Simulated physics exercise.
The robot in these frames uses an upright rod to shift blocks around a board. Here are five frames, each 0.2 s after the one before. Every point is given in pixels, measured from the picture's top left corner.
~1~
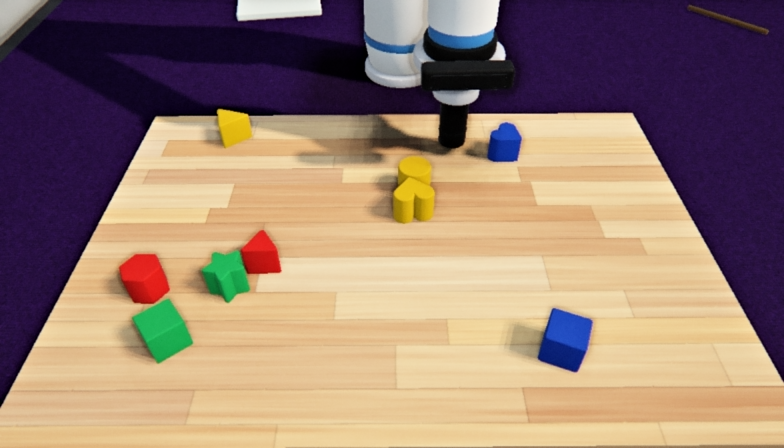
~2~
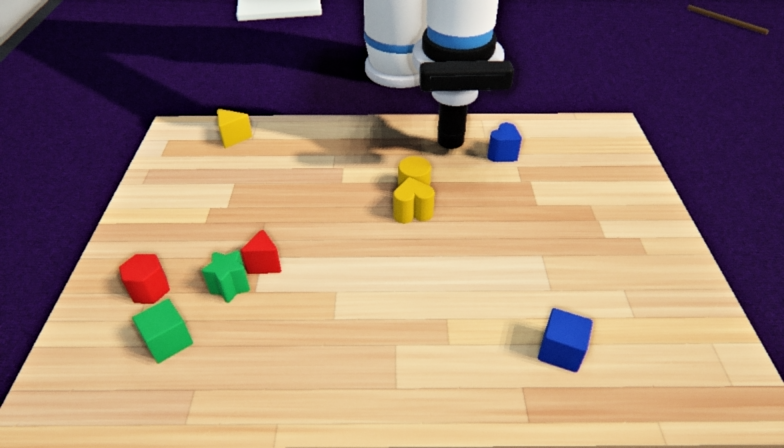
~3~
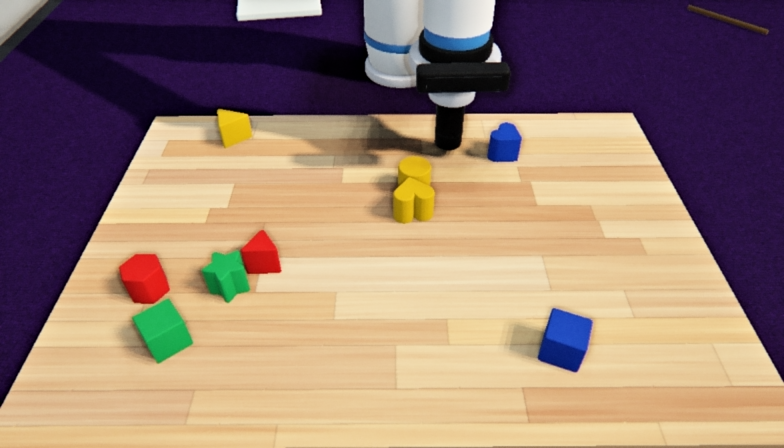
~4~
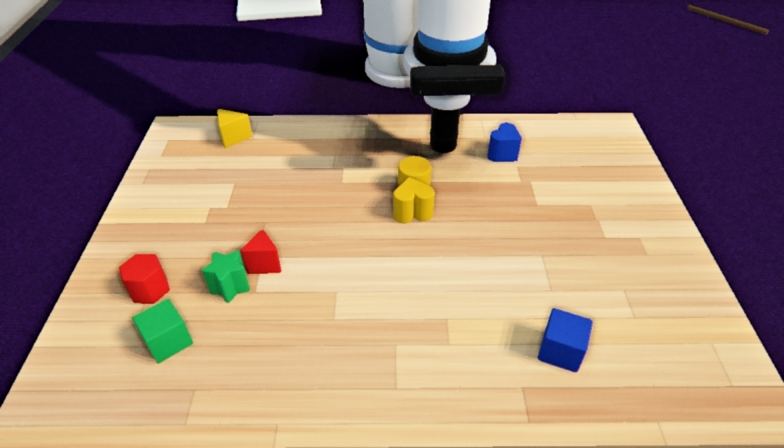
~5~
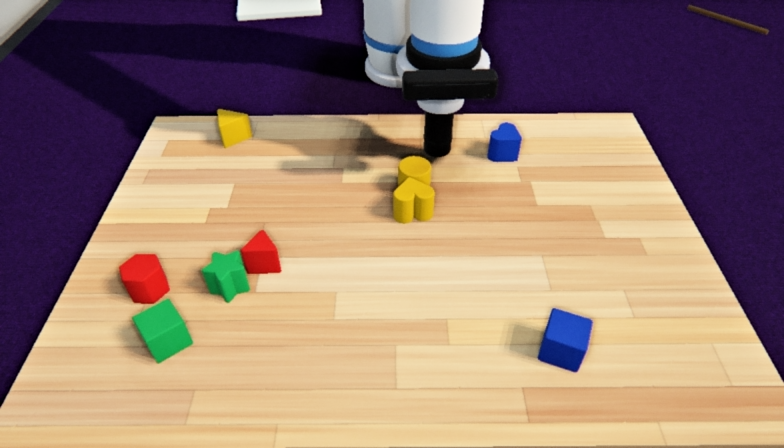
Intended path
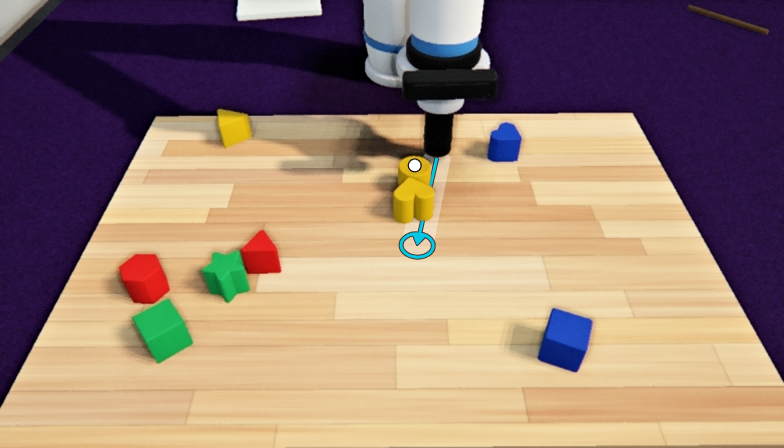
The robot's black rod shifts slightly left behind the yellow blocks, while every block stays still.
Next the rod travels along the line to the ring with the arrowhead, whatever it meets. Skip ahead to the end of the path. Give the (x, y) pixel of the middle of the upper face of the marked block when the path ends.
Near (395, 179).
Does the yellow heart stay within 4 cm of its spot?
Going by the path, no.
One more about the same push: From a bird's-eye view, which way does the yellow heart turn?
It spins with the clock.
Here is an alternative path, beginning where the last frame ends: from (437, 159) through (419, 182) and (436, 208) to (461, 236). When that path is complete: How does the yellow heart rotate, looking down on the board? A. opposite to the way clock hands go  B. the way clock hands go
A: Opposite to the way clock hands go.
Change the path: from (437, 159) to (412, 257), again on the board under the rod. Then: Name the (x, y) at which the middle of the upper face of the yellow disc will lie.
Its top middle is near (395, 178).
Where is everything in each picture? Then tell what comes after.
The first picture shows tip of the rod (452, 142), middles of tops, yellow heart (413, 189), yellow disc (415, 165), blue heart (506, 132).
The second picture shows rod (451, 142), nothing pushed.
The third picture shows rod (448, 143), nothing pushed.
The fourth picture shows rod (443, 146), nothing pushed.
The fifth picture shows rod (437, 150), yellow heart (413, 189), yellow disc (415, 165), blue heart (506, 132).
The line goes in a line from (437, 159) to (417, 245); the dot is on the yellow disc.
What follows on the original path. One third of the way, rod (431, 176); yellow heart (409, 194), turned 35° anticlockwise; yellow disc (406, 173).
Two thirds of the way, rod (425, 205); yellow heart (398, 207), turned 40° anticlockwise; yellow disc (395, 179).
At the end, rod (418, 236); yellow heart (383, 222), turned 35° clockwise; yellow disc (395, 179); blue heart unmoved.
